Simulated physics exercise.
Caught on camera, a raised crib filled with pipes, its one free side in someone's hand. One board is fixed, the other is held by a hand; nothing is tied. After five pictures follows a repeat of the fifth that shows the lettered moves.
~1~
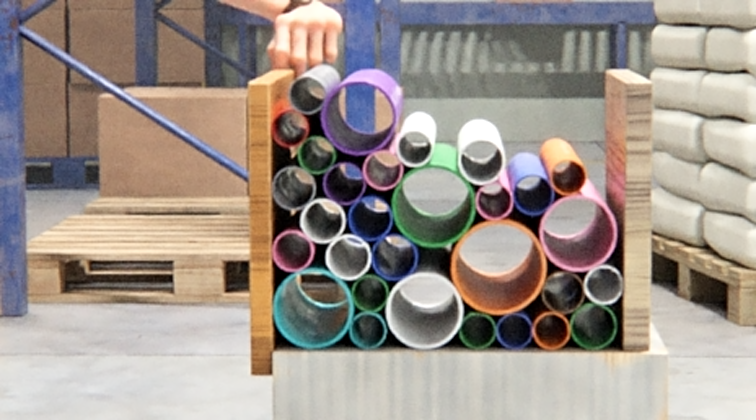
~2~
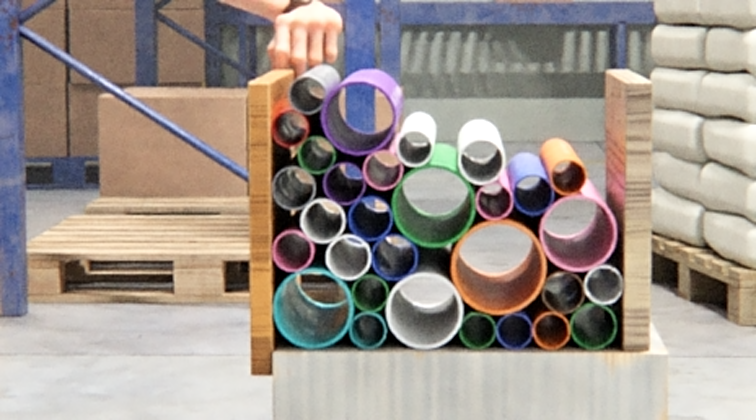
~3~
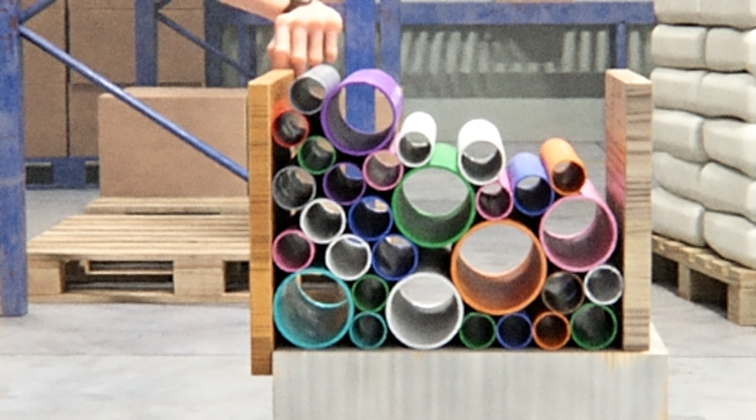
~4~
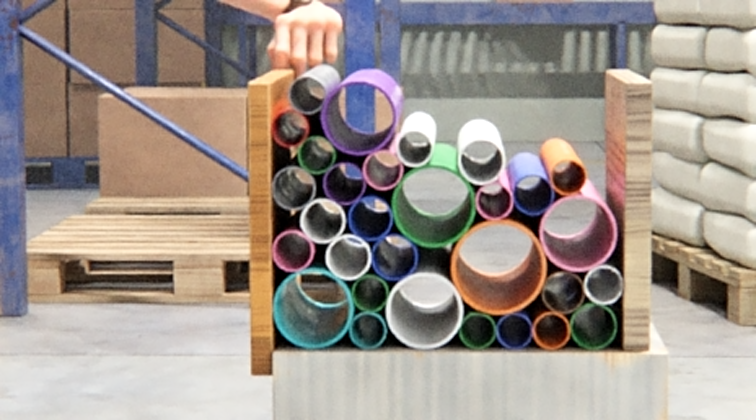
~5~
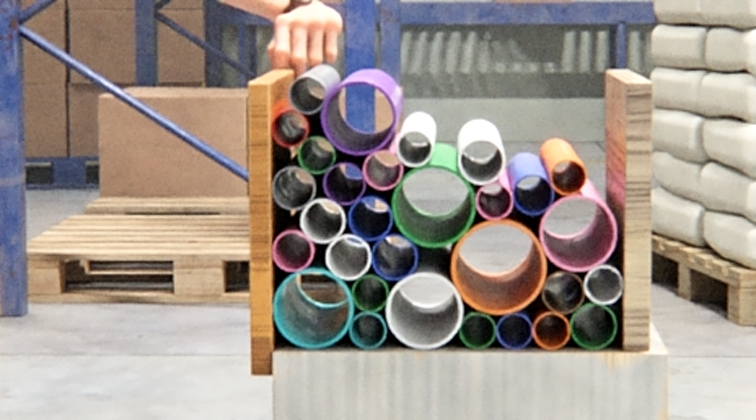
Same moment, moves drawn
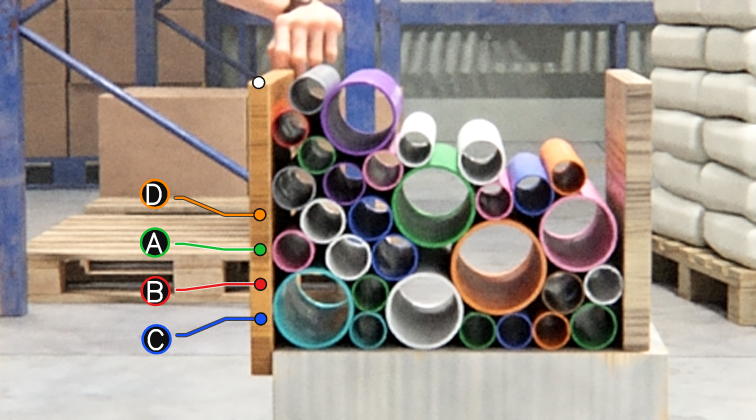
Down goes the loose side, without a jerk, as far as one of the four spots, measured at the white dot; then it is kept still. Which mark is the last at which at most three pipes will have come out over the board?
Lower it to D and no more.
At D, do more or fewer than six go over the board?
It loses fewer than six.
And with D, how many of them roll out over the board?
The count is two.
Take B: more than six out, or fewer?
More than six.
On the marked copy, A at (260, 250); B at (261, 284); C at (261, 319); D at (260, 215); the white dot at (259, 83).
With D. Early on, top of the board (271, 145).
Further on, top of the board (272, 214).
At the end, top of the board (272, 214), two out over the board.
As for the rest, A four out over the board; B more than three out over the board; C more than three out over the board.
